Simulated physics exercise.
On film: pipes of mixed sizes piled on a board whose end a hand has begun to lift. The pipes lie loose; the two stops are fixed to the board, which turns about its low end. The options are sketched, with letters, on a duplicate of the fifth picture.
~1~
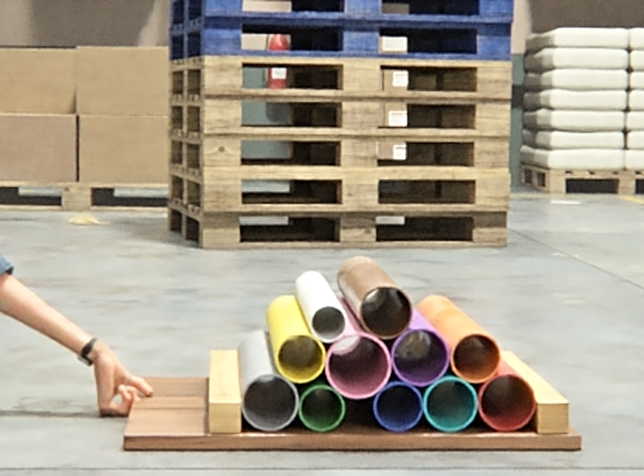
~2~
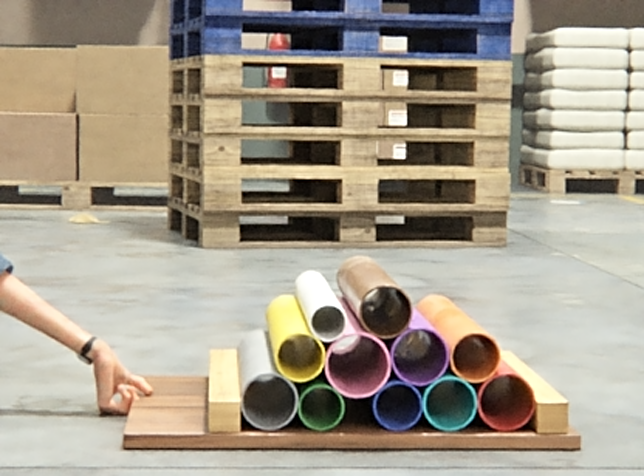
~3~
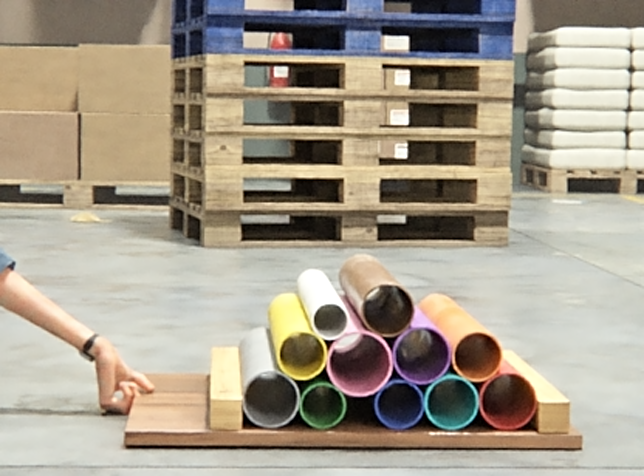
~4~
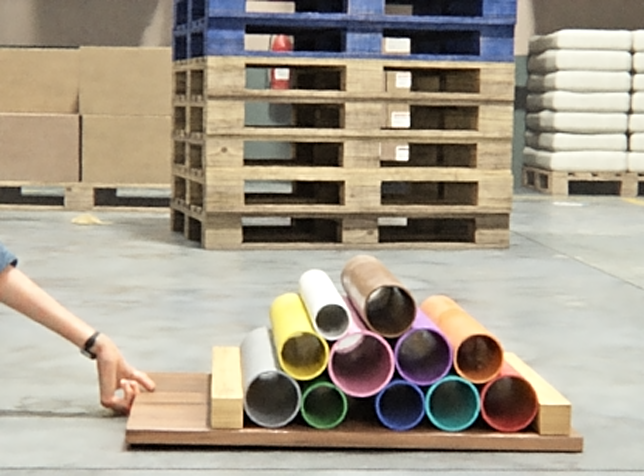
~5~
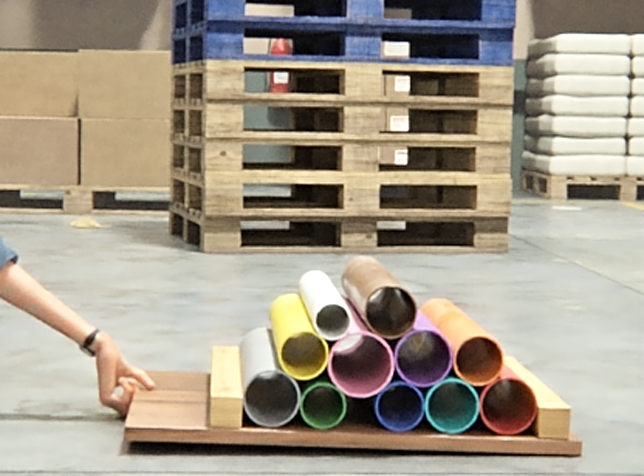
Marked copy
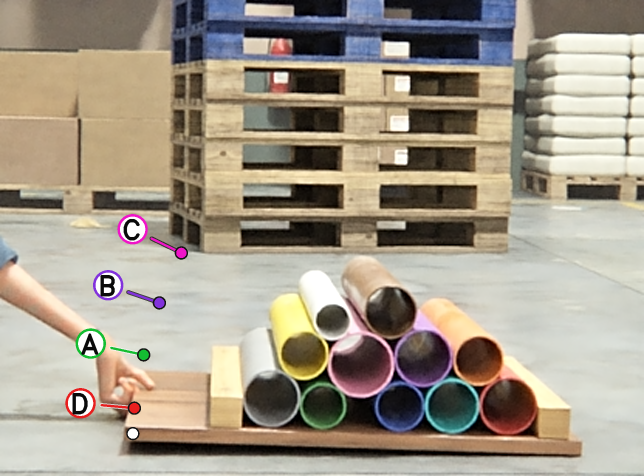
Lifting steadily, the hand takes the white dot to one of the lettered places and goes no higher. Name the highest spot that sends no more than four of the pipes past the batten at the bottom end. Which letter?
Stop at C.
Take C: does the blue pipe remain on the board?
The blue pipe: Yes.
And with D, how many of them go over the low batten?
At D the number is none.
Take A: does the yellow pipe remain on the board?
Yes.
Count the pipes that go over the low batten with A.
At A the number is none.
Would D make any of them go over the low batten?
At D: No.
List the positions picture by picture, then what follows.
The first frame shows green pipe (321, 408); blue pipe (398, 406).
The second frame shows nothing to place.
The third frame shows board (343, 393); grey pipe (271, 399); yellow pipe (302, 355); pink pipe (360, 363).
The fourth frame shows board (344, 394); grey pipe (272, 398); green pipe (323, 405).
The fifth frame shows board (343, 395); grey pipe (271, 398); green pipe (323, 405).
On the marked copy, A at (144, 355); B at (159, 303); C at (181, 253); D at (134, 408); the white dot at (133, 433).
Following C. Soon after the start, board at 16°.
Later, board at 25°.
In the end, board at 25°, none over the low batten.
As for the rest, A none over the low batten; B none over the low batten; D none over the low batten.
